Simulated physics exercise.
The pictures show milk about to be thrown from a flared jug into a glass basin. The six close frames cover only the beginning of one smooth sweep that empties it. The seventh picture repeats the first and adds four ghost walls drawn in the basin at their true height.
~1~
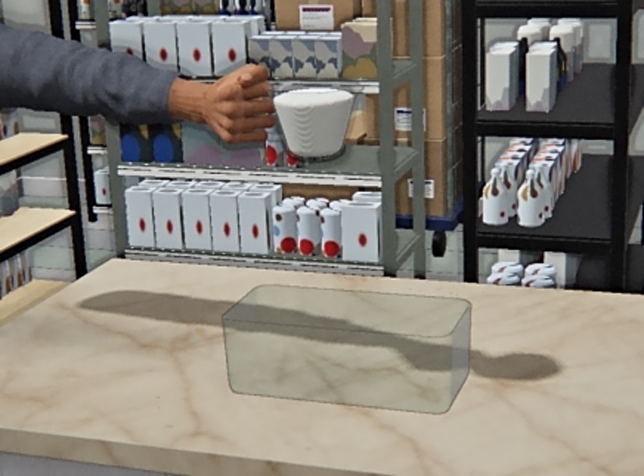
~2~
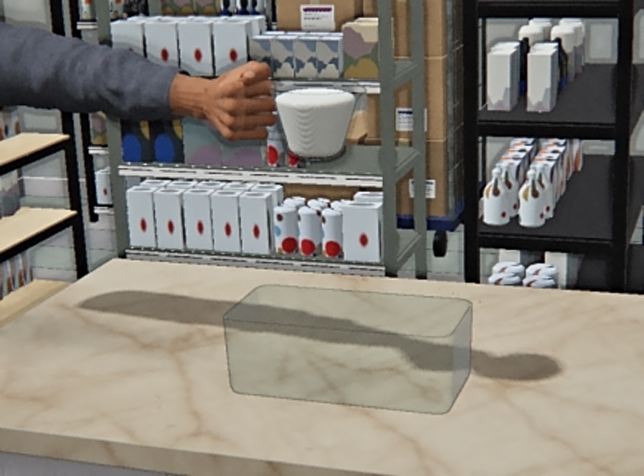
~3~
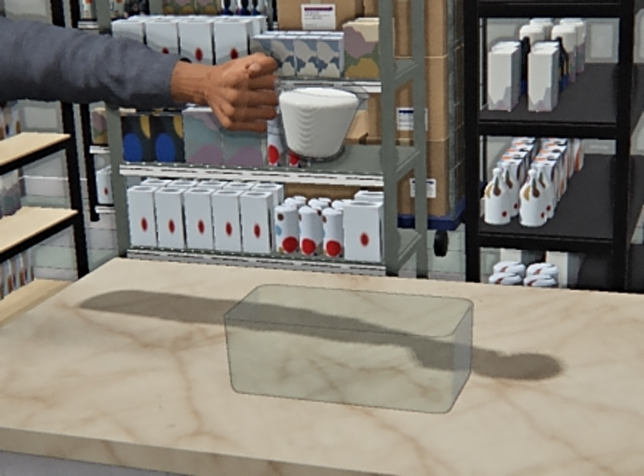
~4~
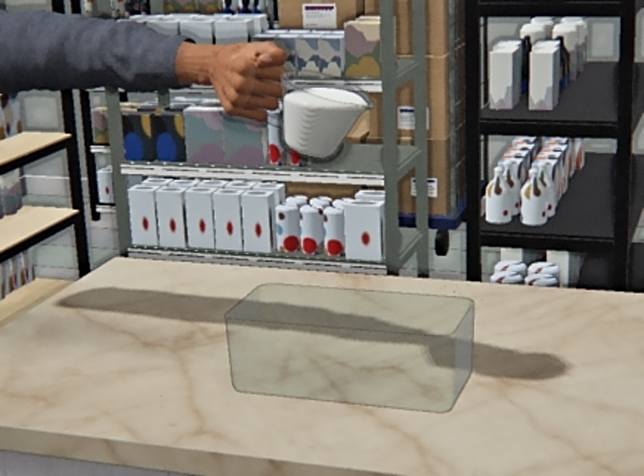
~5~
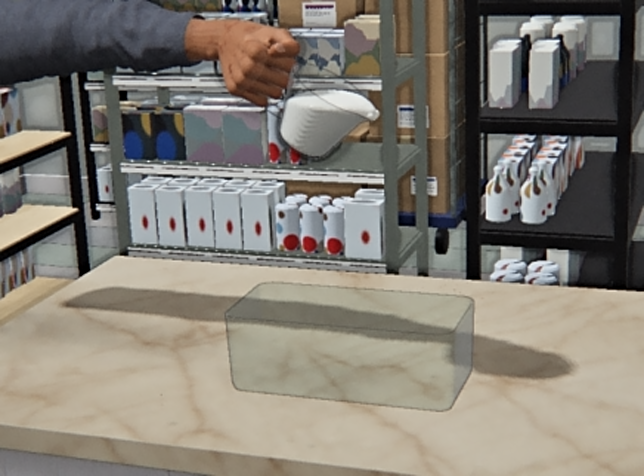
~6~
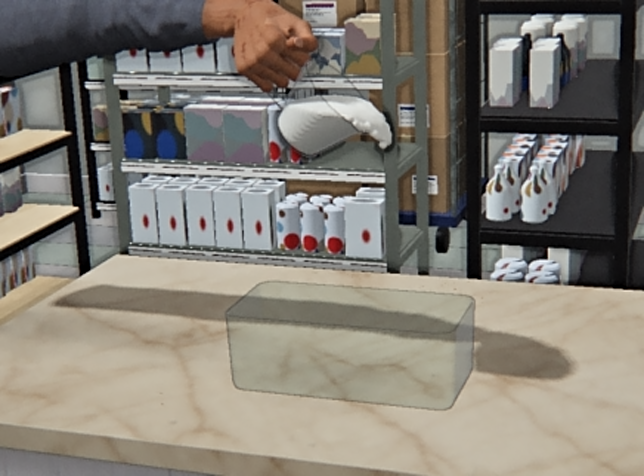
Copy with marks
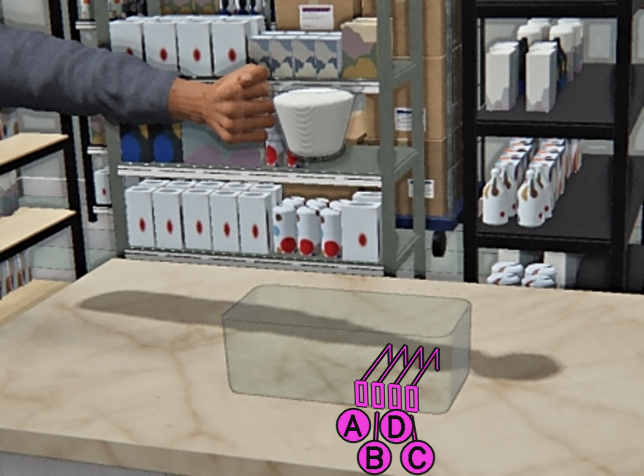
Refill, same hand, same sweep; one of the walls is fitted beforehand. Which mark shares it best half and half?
Take D.
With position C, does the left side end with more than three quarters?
No, it does not.
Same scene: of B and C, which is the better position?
That would be B.
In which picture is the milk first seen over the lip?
Picture 5.
On the marked copy, A at (360, 411); B at (377, 412); C at (410, 416); D at (393, 414).
If A is chosen, about 31 % ends left of the wall and 59 % right of it; 10 % is lost outside.
If B is chosen, about 33 % ends left of the wall and 57 % right of it; 10 % is lost outside.
If C is chosen, about 68 % ends left of the wall and 27 % right of it; 5 % is lost outside.
If D is chosen, about 45 % ends left of the wall and 46 % right of it; 9 % is lost outside.
